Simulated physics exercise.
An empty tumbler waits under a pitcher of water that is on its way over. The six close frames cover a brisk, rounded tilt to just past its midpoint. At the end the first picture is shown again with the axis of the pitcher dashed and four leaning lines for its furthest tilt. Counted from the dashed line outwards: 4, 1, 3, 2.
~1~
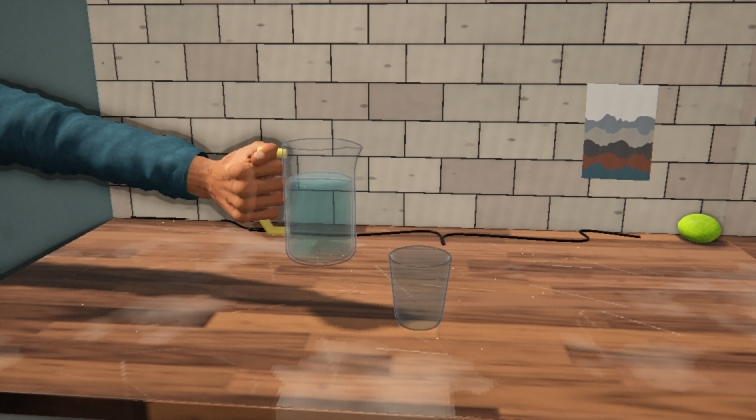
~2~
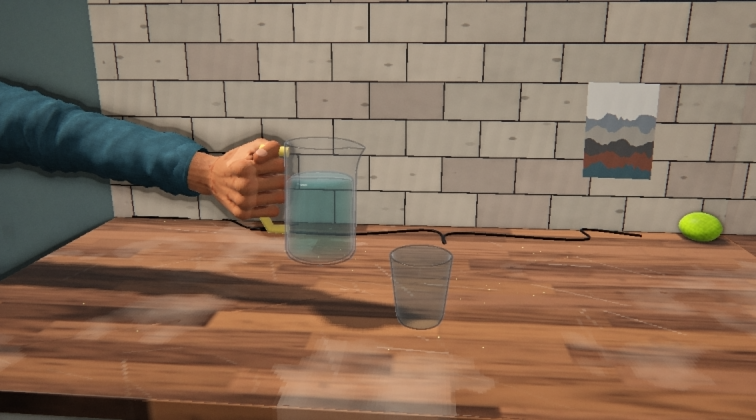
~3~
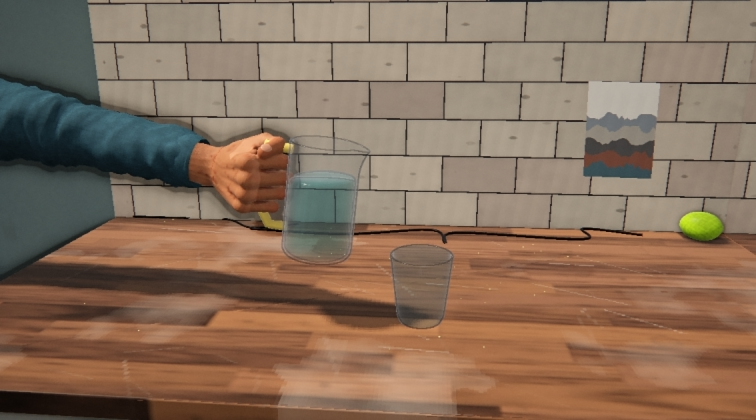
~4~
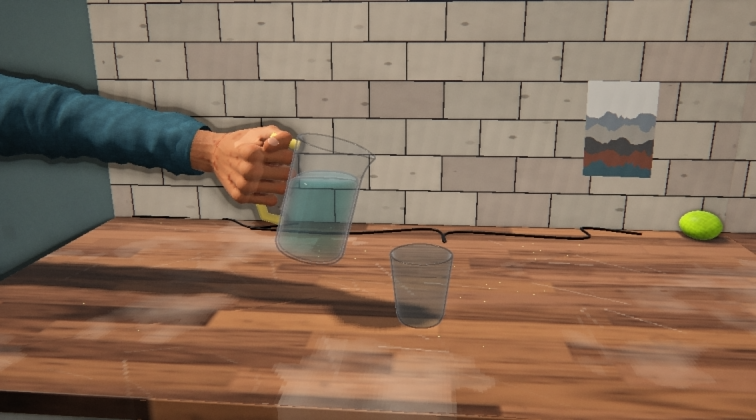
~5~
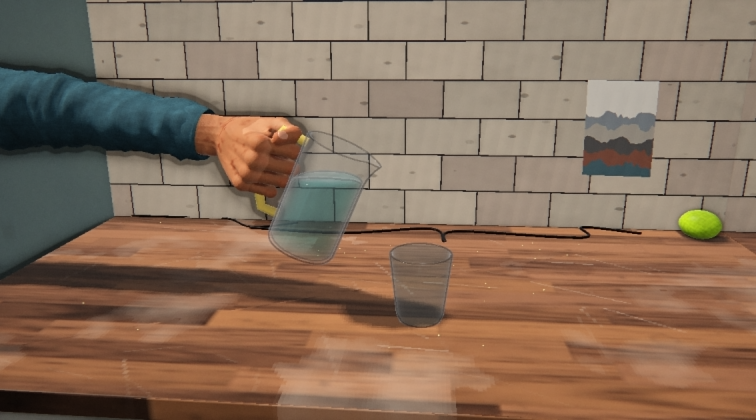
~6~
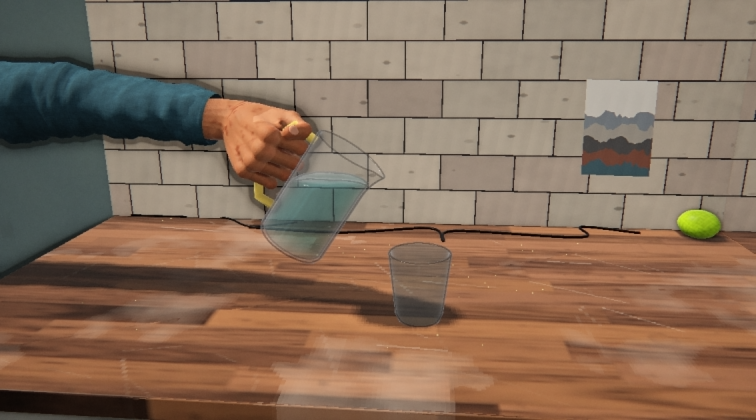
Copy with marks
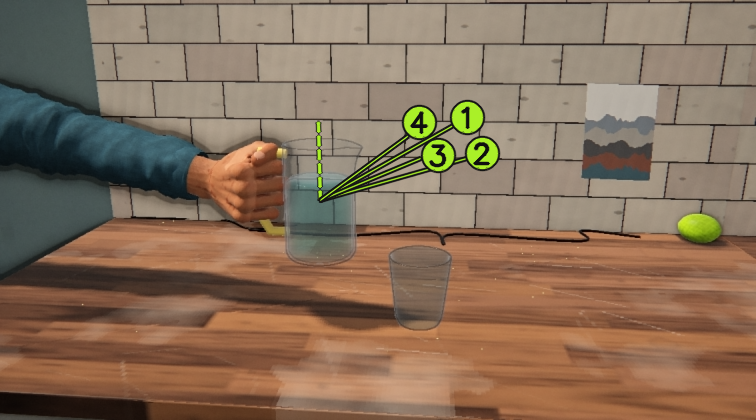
The clip shows a hand in a blue sleeve holding a clear pitcher of water by its handle above a wooden counter, then gradually tilting it rightward near an empty tumbler, with no water leaving the pitcher.
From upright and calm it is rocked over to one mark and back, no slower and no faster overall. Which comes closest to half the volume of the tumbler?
Tilt 2 does it best.
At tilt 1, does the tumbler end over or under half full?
Under half.
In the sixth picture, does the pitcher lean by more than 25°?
Yes.
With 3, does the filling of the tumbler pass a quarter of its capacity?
Yes, clearly.
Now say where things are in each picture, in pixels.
Upright, lip at (361, 147); rim of the tumbler round (420, 255); nothing has left yet.
Upright, lip at (363, 147); nothing has left yet.
Tipped about 7°, lip at (368, 151); nothing has left yet.
Tipped about 14°, lip at (374, 157); nothing has left yet.
Tipped about 23°, lip at (380, 166); nothing has left yet.
Tipped about 33°, lip at (384, 176); nothing has left yet.
On the marked copy, 1 at (452, 125); 2 at (466, 158); 3 at (420, 158); 4 at (407, 136).
With 1, the tumbler ends with about 20 % of what it can hold.
With 2, the tumbler ends with about 51 % of what it can hold.
With 3, the tumbler ends with about 34 % of what it can hold.
With 4, the tumbler ends with about 9 % of what it can hold.
